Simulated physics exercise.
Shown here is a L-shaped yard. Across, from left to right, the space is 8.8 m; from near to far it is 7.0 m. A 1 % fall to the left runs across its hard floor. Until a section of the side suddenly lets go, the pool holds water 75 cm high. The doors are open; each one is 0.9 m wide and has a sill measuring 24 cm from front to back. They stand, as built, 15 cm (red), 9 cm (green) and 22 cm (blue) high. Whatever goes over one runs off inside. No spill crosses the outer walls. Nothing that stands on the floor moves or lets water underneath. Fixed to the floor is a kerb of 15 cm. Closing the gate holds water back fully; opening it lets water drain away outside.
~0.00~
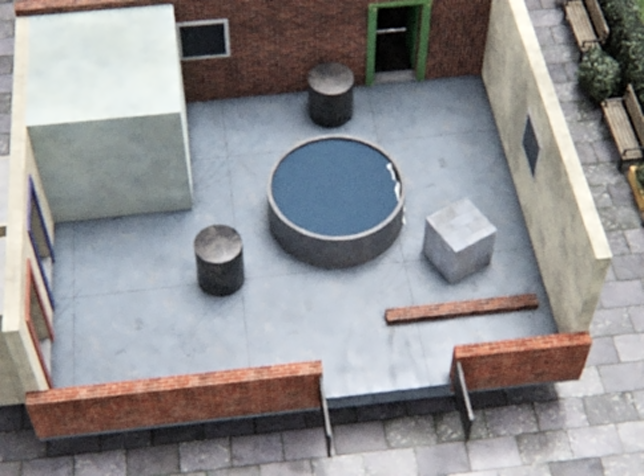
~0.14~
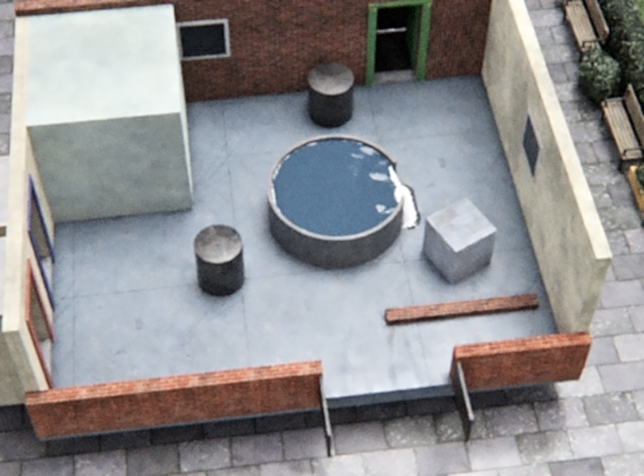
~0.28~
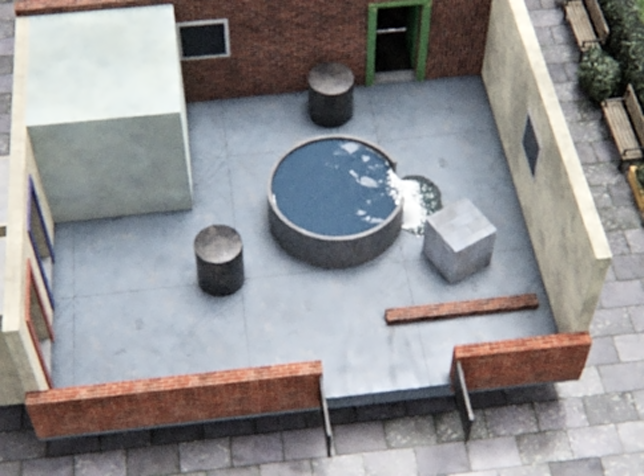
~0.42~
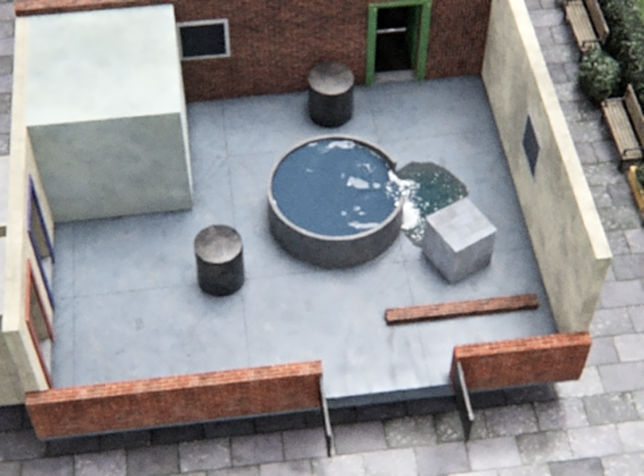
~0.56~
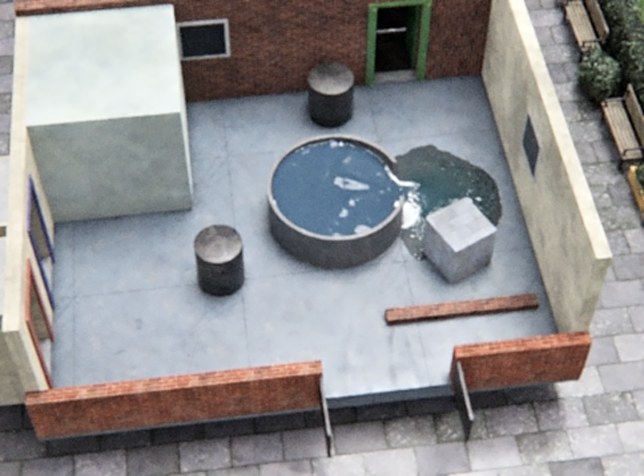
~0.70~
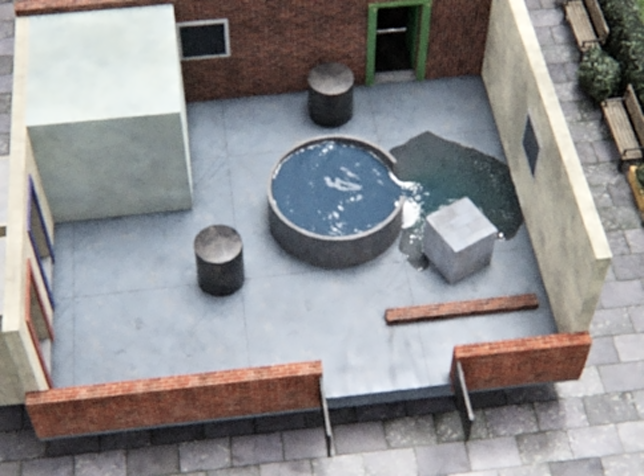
The footage shows a walled yard with a round pool of still water, which begins pouring out through a gap on the pool's right side, then spreads across the grey floor, around a pale block and toward the right wall.
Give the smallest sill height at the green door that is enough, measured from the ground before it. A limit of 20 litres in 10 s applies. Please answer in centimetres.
Roughly 12.5 cm.
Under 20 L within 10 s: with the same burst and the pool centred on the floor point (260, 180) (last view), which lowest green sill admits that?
I'd put it at close to 14.0 cm.
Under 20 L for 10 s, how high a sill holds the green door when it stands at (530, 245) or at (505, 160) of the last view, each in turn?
Roughly 21 cm, then roughly 25 cm.
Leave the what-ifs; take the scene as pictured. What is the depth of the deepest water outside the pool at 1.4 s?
44 cm.
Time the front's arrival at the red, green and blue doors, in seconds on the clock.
Arrival times: Red 8.0 seconds, green 2.4 seconds, blue 9.0 seconds.
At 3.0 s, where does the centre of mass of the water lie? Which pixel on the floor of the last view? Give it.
The water's centre is at about (392, 203).
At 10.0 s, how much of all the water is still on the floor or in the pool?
Water still present: Approx. 96 %.
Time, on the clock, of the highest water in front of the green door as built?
3.8 s.
After 1.4 s water covers 15 % of the floor, deepest (44 cm) near (516, 213); it has not reached the green door.
After 3.0 s water covers 30 % of the floor, deepest (32 cm) near (478, 85); 11 cm at the green door, 0 litres in over its 9 cm sill.
After 10.0 s water covers 90 % of the floor, deepest (15 cm) near (519, 293); 12 cm at the green door, 61 litres in over its 9 cm sill.
At the green door as built, the water arrived by 2.5 s and peaked near 14 cm at 3.8 s.
Run again over the same 10 s with other heights there, 39 litres in over 10.5 cm, 9 litres over 14 cm. The limit of 20 litres is kept from about 12.5 cm up.
